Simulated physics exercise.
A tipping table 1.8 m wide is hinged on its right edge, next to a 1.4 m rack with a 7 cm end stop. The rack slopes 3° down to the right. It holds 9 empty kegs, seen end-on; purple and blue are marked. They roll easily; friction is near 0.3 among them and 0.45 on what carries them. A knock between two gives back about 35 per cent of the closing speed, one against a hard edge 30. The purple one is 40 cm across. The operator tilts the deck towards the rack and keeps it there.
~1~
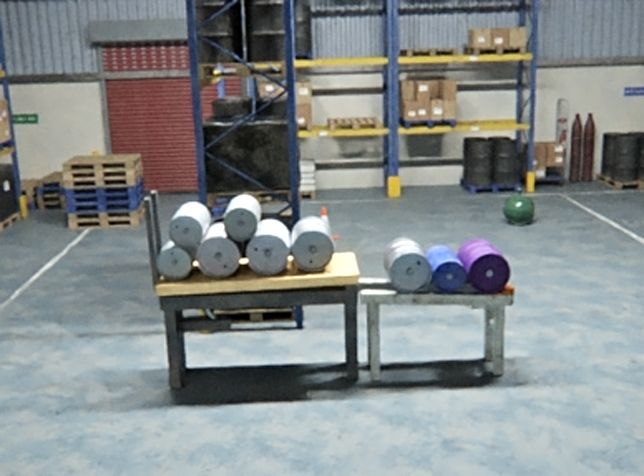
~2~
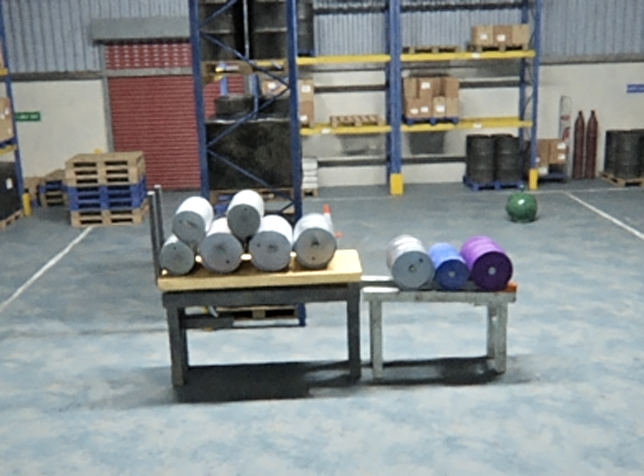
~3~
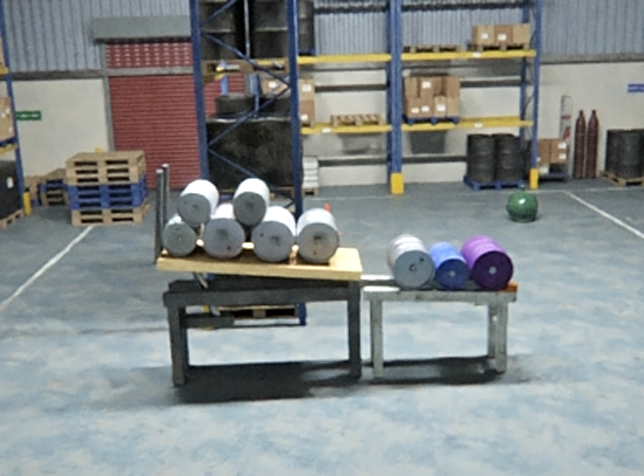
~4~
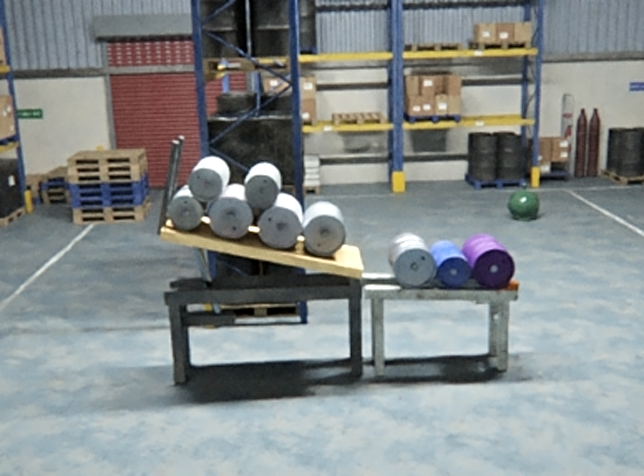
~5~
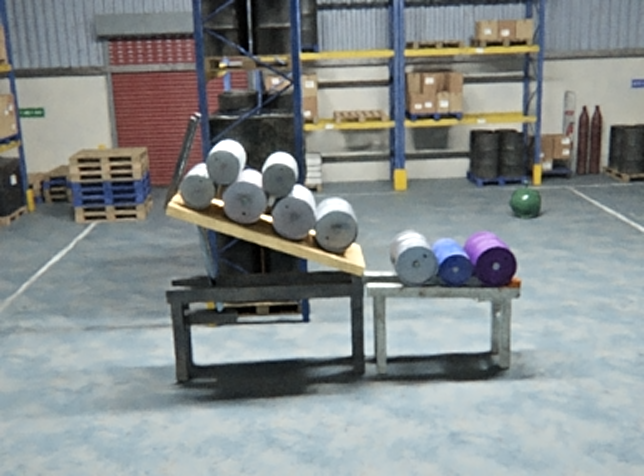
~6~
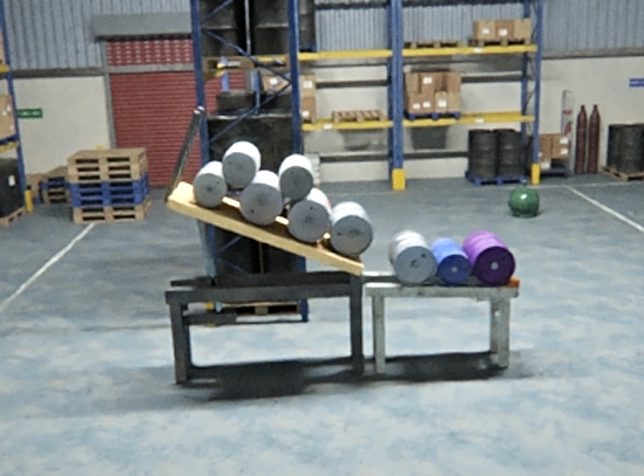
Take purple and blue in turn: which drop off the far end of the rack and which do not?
Purple drops off the far end. Blue drops off the far end.
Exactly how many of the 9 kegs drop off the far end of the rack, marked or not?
In all, 3.
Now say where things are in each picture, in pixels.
Purple (490, 274), blue (450, 278); deck tilted 1° back; stop top at (513, 289), in the first picture.
Purple (493, 272), blue (453, 275); deck level, in the second picture.
Purple (493, 271), blue (453, 275); deck tilted 5° to the rack, in the third picture.
Purple (495, 270), blue (455, 273); deck tilted 13° to the rack, in the fourth picture.
Purple (497, 267), blue (457, 271); deck tilted 20° to the rack, in the fifth picture.
Purple (495, 267), blue (455, 271); deck tilted 23° to the rack, in the sixth picture.
Then, 0.4 s past the sixth picture, purple is on the rack, 15 cm from the rack's far end, rolling right; blue is on the rack, 50 cm from the rack's far end, rolling right; 0 lost over the end.
Then, 0.7 s past the sixth picture, purple is on the rack, 5 cm from the rack's far end, rolling right; blue is on the rack, 35 cm from the rack's far end, rolling right; 0 lost over the end.
Then, 1.2 s past the sixth picture, purple is over the stop and falling; blue is on the rack, 10 cm from the rack's far end, rolling right; 1 lost over the end.
Then, 1.7 s past the sixth picture, purple is over the stop, on the ground; blue is beyond the stop and falling; 2 lost over the end.
Finally (4.4 s after the last picture), purple is over the stop, on the ground; blue is beyond the stop, on the ground; 3 lost over the end.
